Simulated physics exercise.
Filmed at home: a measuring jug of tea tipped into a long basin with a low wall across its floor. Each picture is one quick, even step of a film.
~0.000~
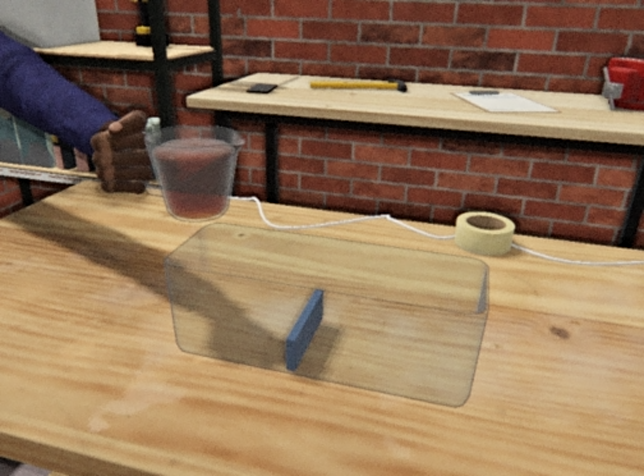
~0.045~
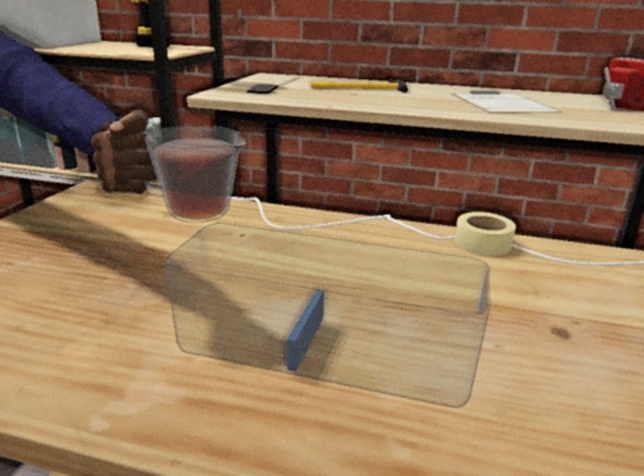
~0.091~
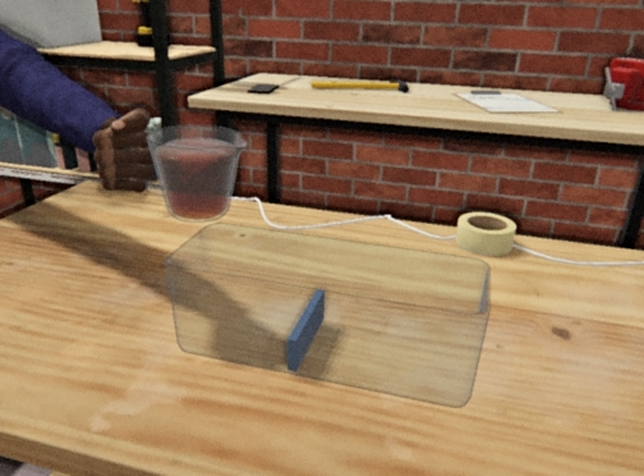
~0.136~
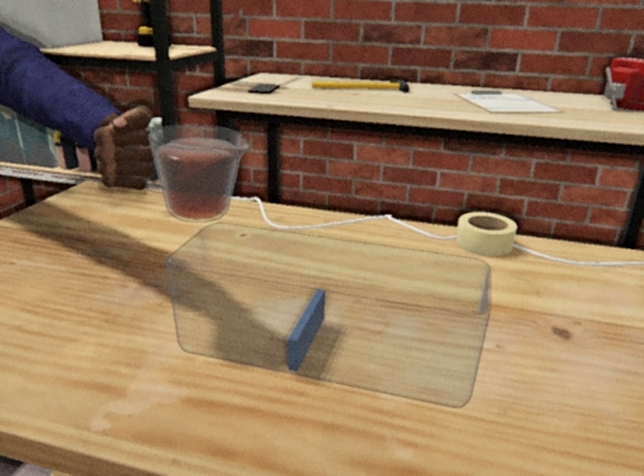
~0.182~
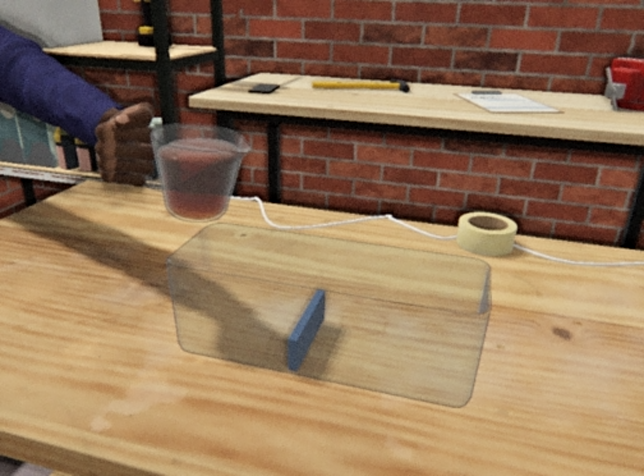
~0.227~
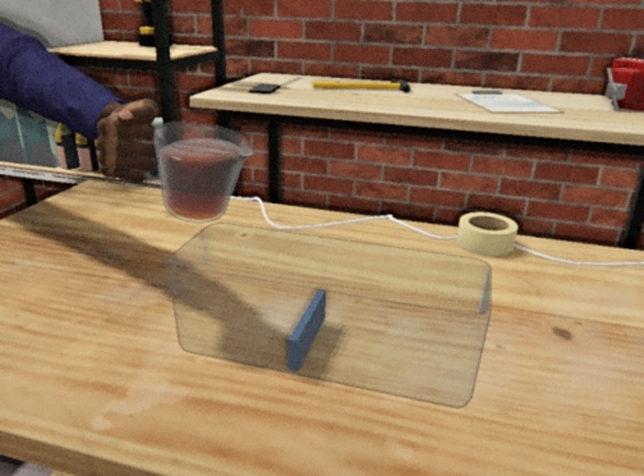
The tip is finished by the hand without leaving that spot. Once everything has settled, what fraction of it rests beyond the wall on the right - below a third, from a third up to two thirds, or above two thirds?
Most likely below one third will rest right of the wall.
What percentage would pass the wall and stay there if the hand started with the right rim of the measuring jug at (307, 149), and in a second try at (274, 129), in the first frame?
Near 95 per cent for the first start, near 75 per cent for the second.
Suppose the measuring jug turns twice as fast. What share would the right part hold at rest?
It comes to around 10 per cent.
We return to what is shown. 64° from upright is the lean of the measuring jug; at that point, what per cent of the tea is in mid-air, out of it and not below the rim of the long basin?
Around 20 in a hundred, more or less.
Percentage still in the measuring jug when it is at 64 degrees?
I'd reckon near 70 percent is still held at that tilt.
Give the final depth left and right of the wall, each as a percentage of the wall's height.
About 40 per cent on the left and 0 per cent on the right.
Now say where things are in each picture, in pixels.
It leans 0°; its right rim is at (244, 143); the tea meets the walls at (160, 143) and (235, 151); the long basin's rim runs from (187, 242) to (488, 288); the wall's top is at (306, 314), in the first frame.
It leans 0°; its right rim is at (245, 144); the tea meets the walls at (161, 143) and (236, 152), in the second frame.
It leans 2°; its right rim is at (247, 145); the tea meets the walls at (163, 143) and (236, 153), in the third frame.
It leans 4°; its right rim is at (249, 147); the tea meets the walls at (165, 143) and (238, 153), in the fourth frame.
It leans 7°; its right rim is at (251, 150); the tea meets the walls at (166, 144) and (240, 153), in the fifth frame.
It leans 10°; its right rim is at (253, 154); the tea meets the walls at (168, 144) and (245, 153), in the sixth frame.
Then, 0.64 s in, the tilt is 64° and 70 per cent is still to pour, 11 is left of the wall and 1 right of it.
Then, 0.94 s in, the tilt is 97° and 14 per cent is still to pour, 68 is left of the wall and 9 right of it.
Then, 1.26 s in, the tilt is 102° and 0 per cent is still to pour, 88 is left of the wall and 11 right of it.
Then, 1.60 s in, the tilt is 102° and 0 per cent is still to pour, 88 is left of the wall and 11 right of it.
Finally, 88 per cent lies left of the wall, 11 right of it and 1 outside.
